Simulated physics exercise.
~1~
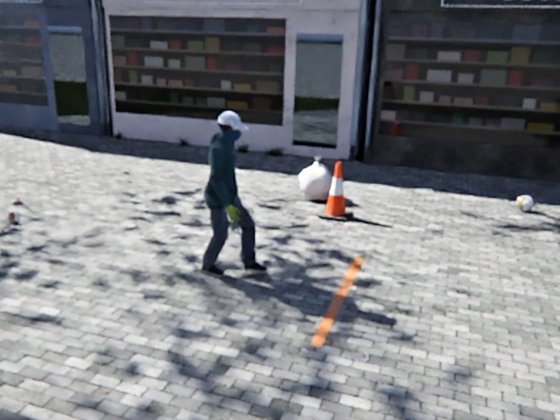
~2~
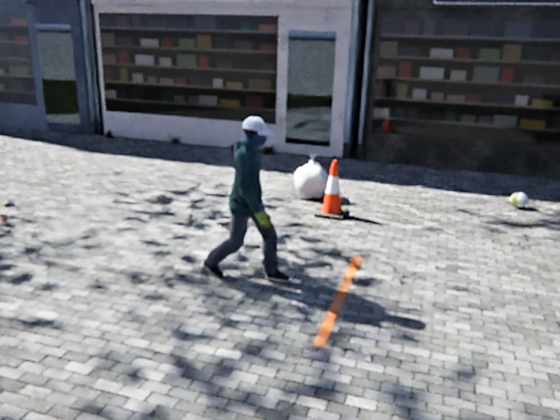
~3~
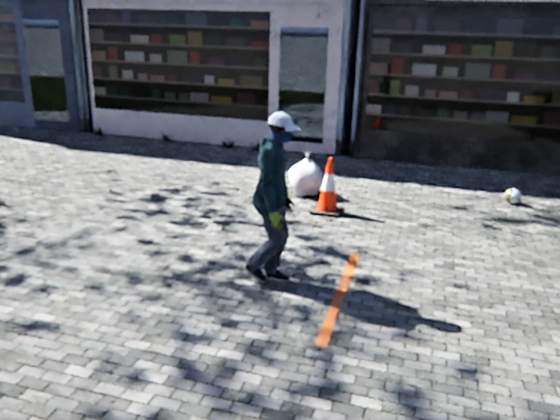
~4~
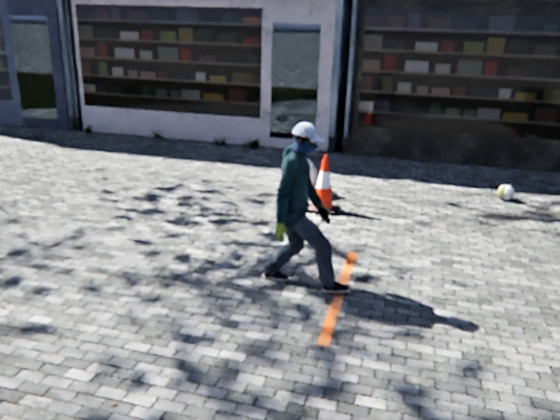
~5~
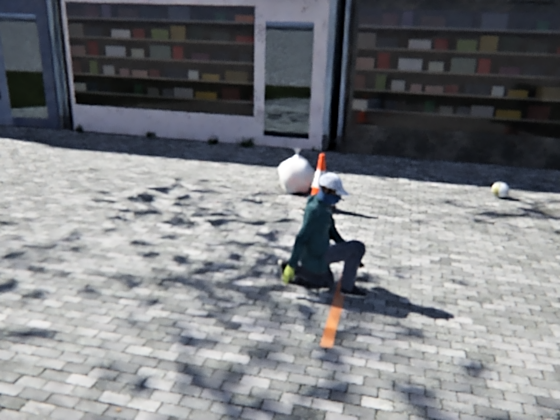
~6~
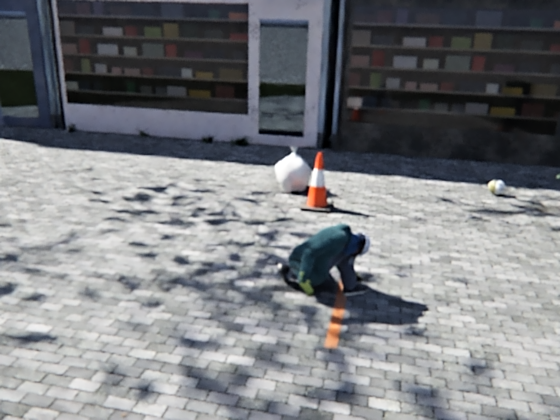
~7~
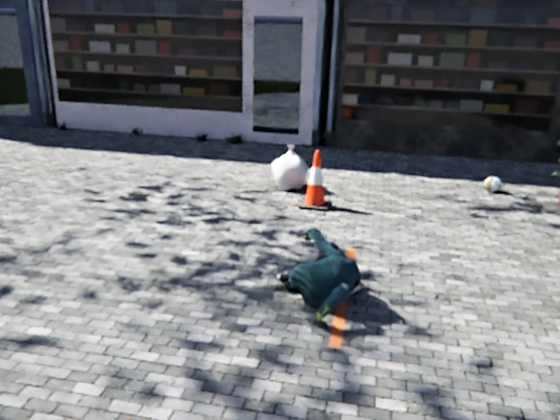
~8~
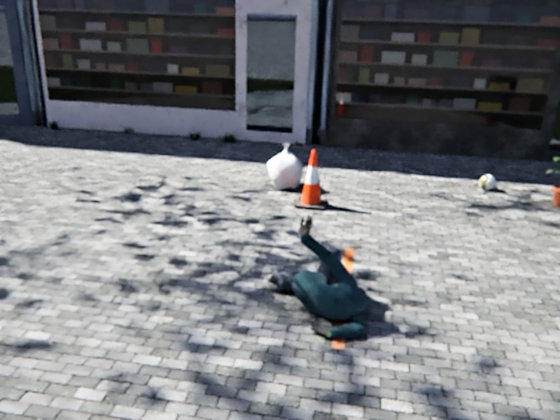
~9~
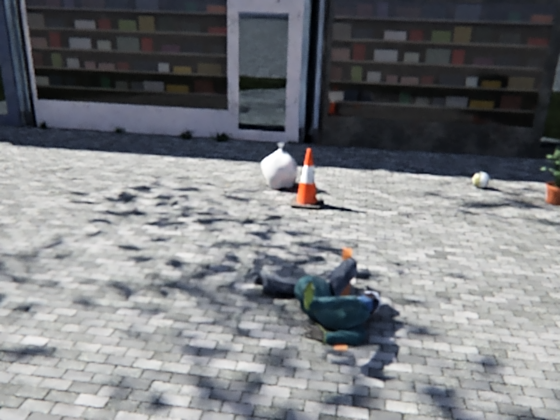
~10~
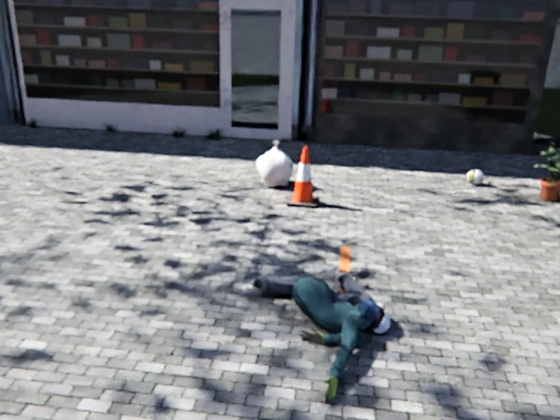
A person in a white cap, dark green top, dark trousers and yellow-green gloves walks rightward across a sunlit grey brick pavement, seen from slightly above as the view drifts gently sideways. Behind stand shopfronts with stocked shelves, a white sack, an orange and white cone, and a small pale ball to the right. Nearing a strip of orange tape on the ground, the walker sinks to the knees, folds forward and tumbles down, rolling over with limbs askew. The body comes to rest sprawled on the bricks, hips short of the tape and head across it.
